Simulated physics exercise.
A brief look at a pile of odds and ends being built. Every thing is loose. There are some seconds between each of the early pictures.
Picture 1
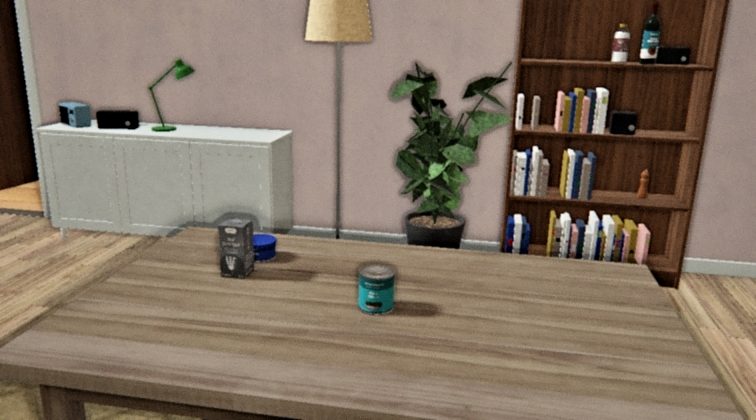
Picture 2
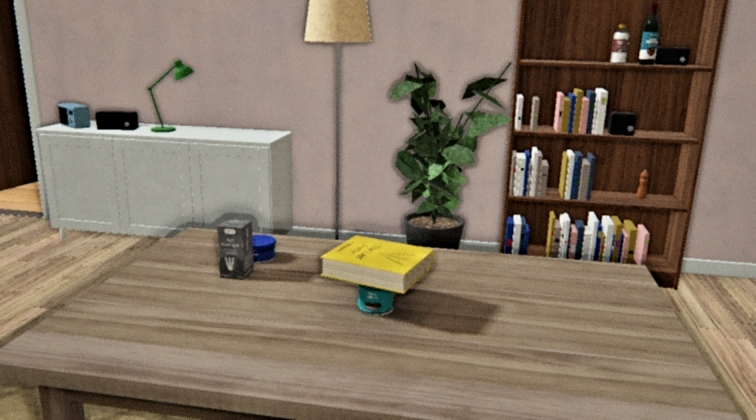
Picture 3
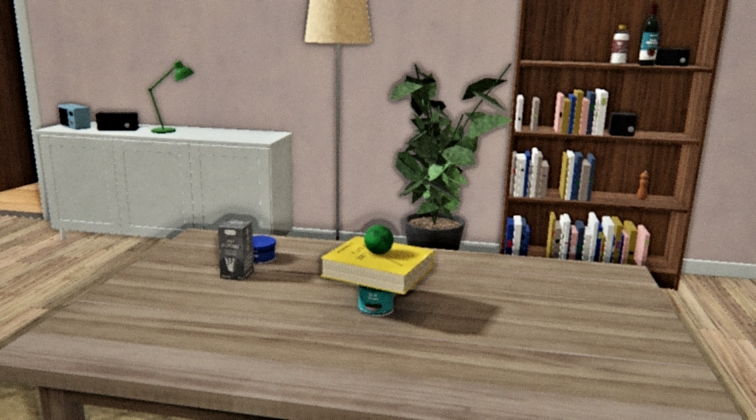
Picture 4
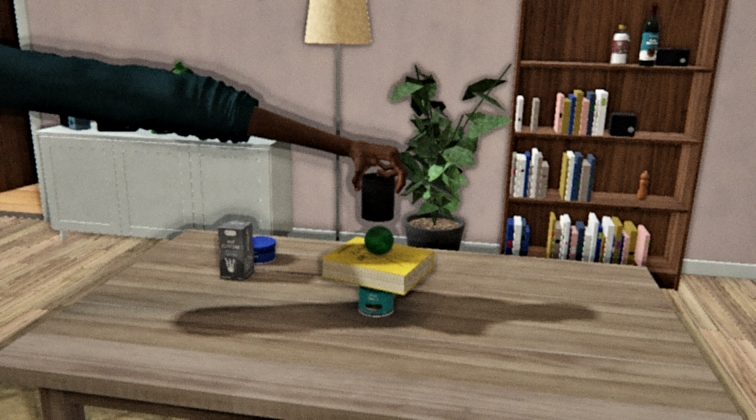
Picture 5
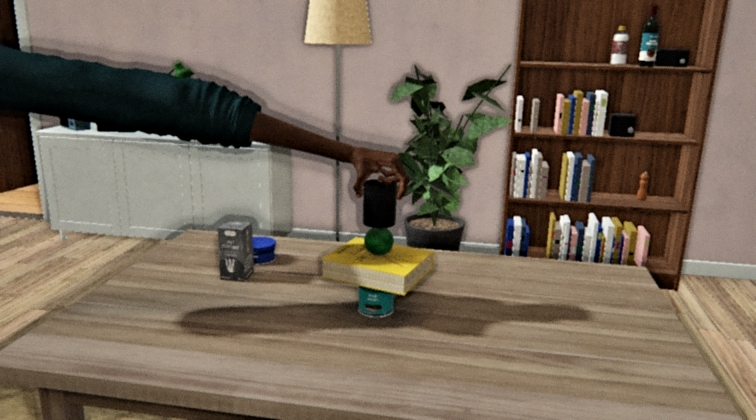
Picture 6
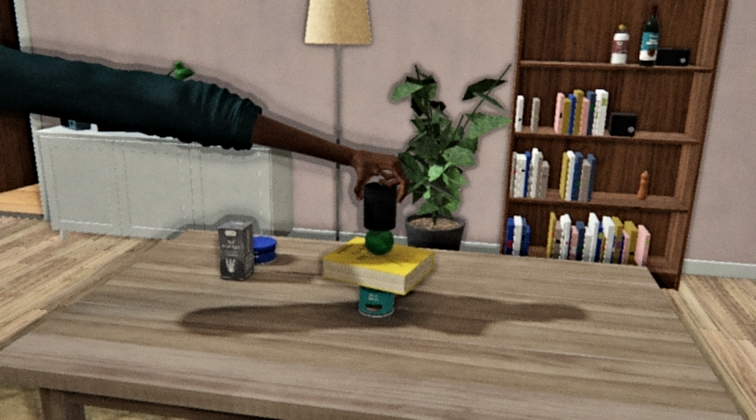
Living room table with a yellow book, then a green ball, appearing stacked on a turquoise pot, and a hand lowering a black cup onto the ball.
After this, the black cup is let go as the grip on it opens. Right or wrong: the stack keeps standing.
Wrong, it comes down.
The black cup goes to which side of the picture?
Rightwards.
Then, 1.50 s later than the last frame, black cup now fallen.
Then, 1.60 s later than the last frame, things are still on the move.
Then, 1.80 s later than the last frame, as before.
When it is over, fallen, black cup; the other 5 as before. End places, in pixels of the last picture, black cup near (465, 268). The pile loses its balance.
